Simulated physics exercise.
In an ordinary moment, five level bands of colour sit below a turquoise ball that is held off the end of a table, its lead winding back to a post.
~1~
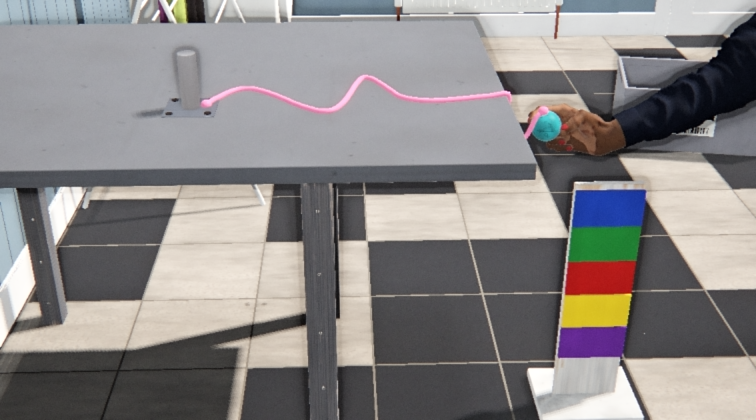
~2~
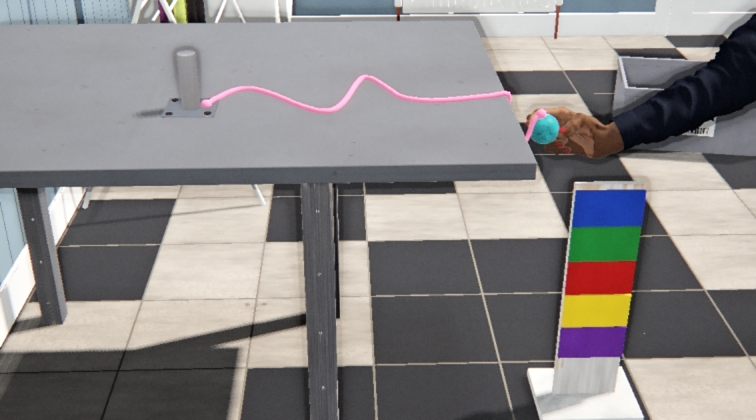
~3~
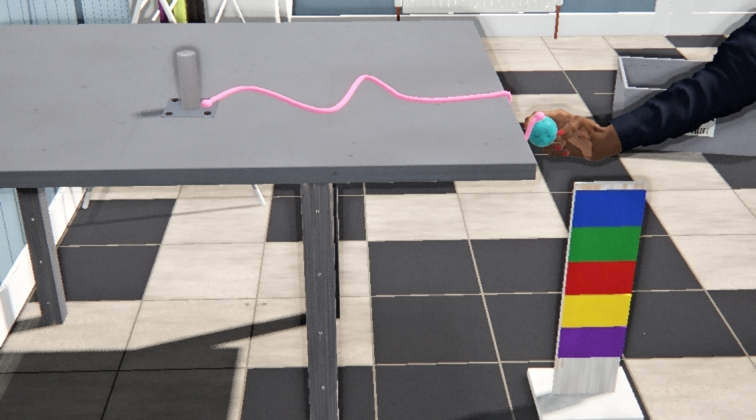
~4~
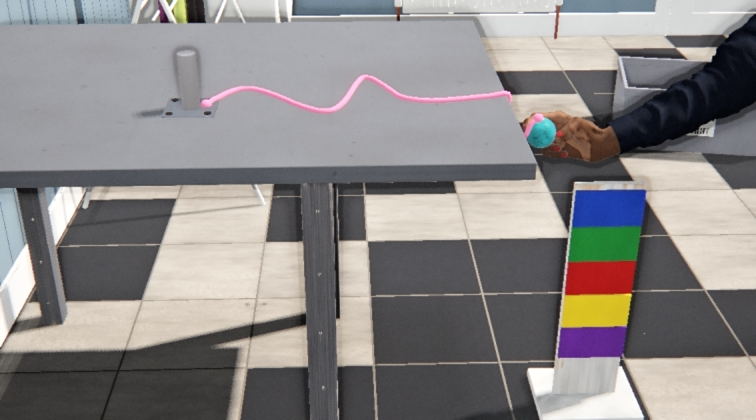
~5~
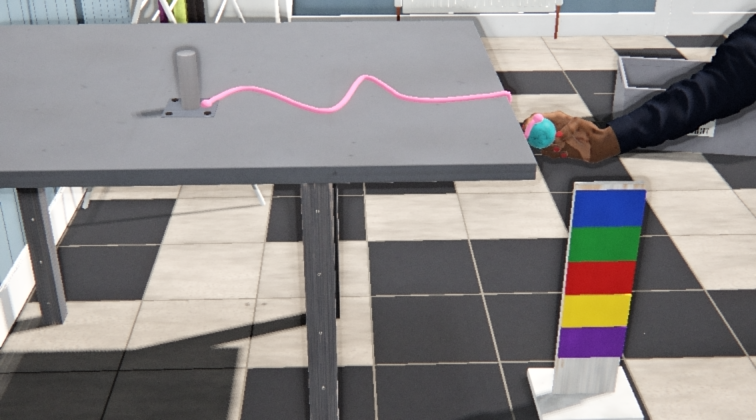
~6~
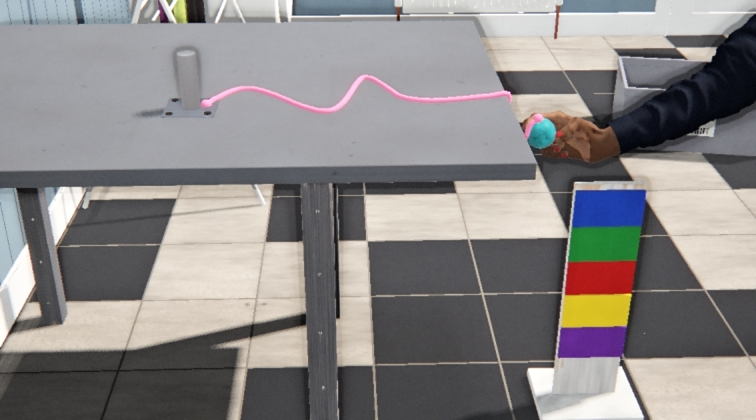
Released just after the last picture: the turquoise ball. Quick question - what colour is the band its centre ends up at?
It's the yellow band.
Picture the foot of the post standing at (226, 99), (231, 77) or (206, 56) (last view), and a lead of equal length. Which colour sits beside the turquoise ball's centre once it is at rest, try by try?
In turn, purple, then purple, then yellow.
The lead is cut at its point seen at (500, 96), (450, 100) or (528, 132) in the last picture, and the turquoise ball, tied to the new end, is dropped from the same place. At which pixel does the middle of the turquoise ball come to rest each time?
In that order: (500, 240), (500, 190) and (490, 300).
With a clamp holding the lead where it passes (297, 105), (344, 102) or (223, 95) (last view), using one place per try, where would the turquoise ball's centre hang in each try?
It comes to rest around (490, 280), (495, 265) and (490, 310) respectively.
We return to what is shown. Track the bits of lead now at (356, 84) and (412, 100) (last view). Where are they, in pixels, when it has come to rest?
I'd say about (460, 92) for one and about (501, 145) for the other.
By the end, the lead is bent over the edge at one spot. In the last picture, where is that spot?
Roughly (381, 84).
Soon after, ball near (505, 304); level with yellow.
Then, ball near (483, 325); level with yellow.
At rest, ball near (488, 325); level with yellow. The yellow one.
